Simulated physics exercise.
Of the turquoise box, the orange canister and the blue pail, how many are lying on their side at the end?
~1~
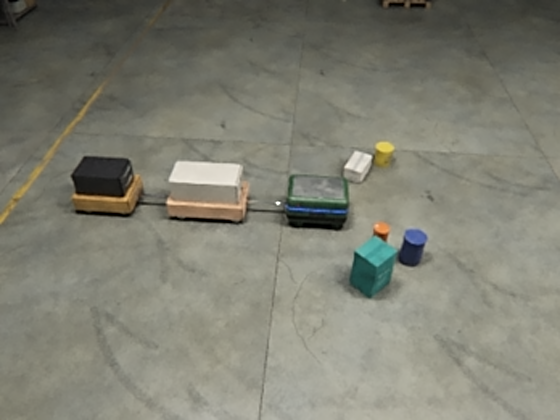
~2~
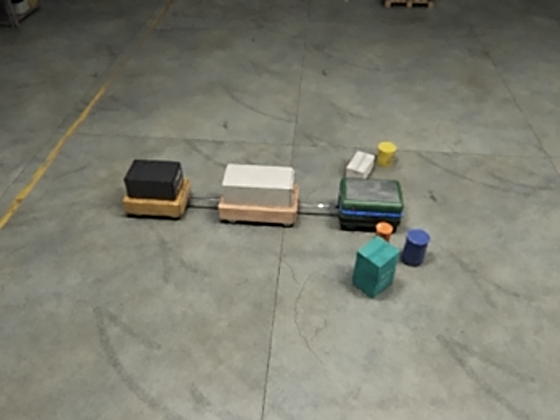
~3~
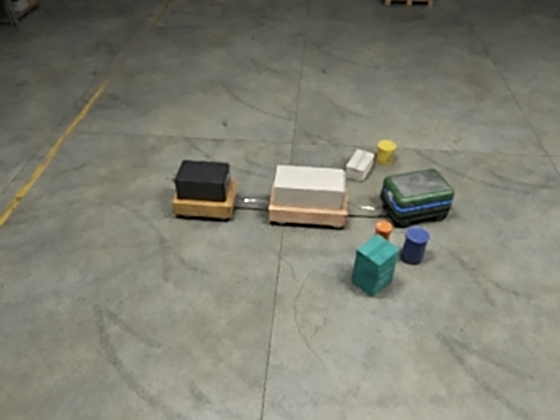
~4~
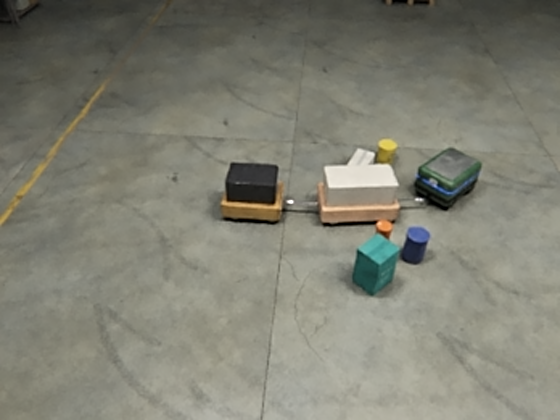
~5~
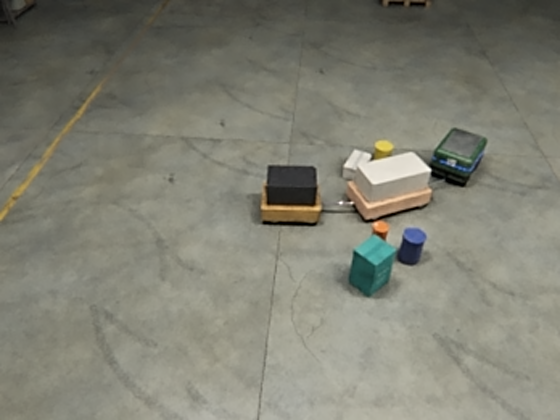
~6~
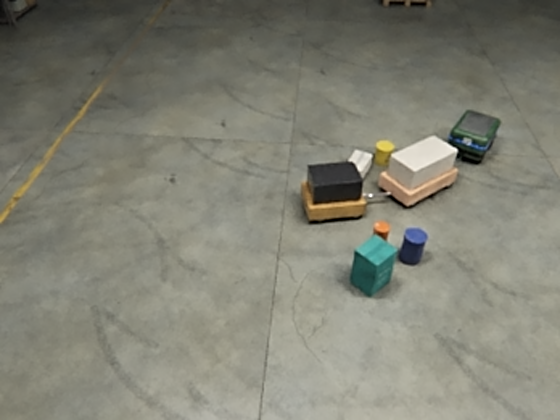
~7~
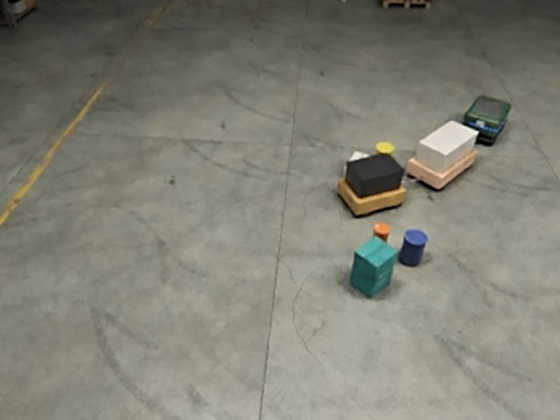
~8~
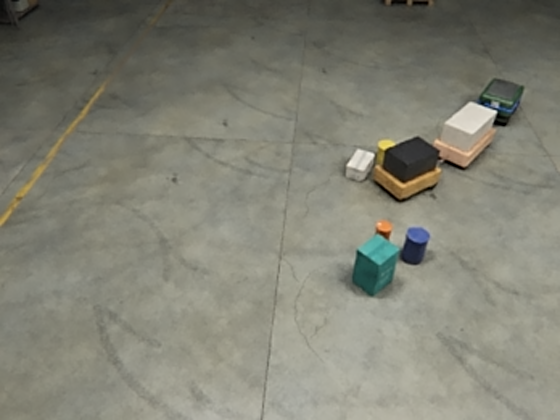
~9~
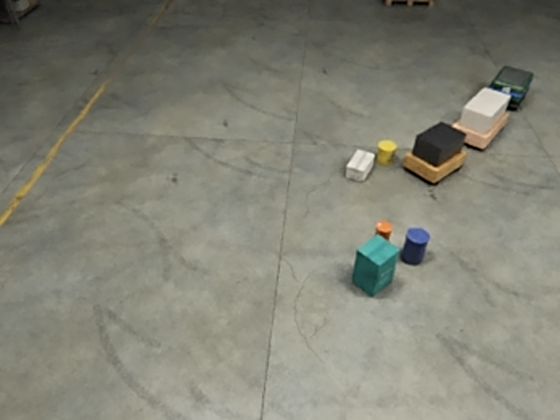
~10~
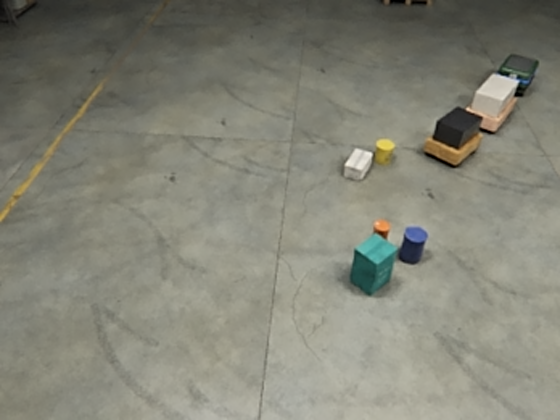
None of them are; the turquoise box, the orange canister and the blue pail all still stand upright.
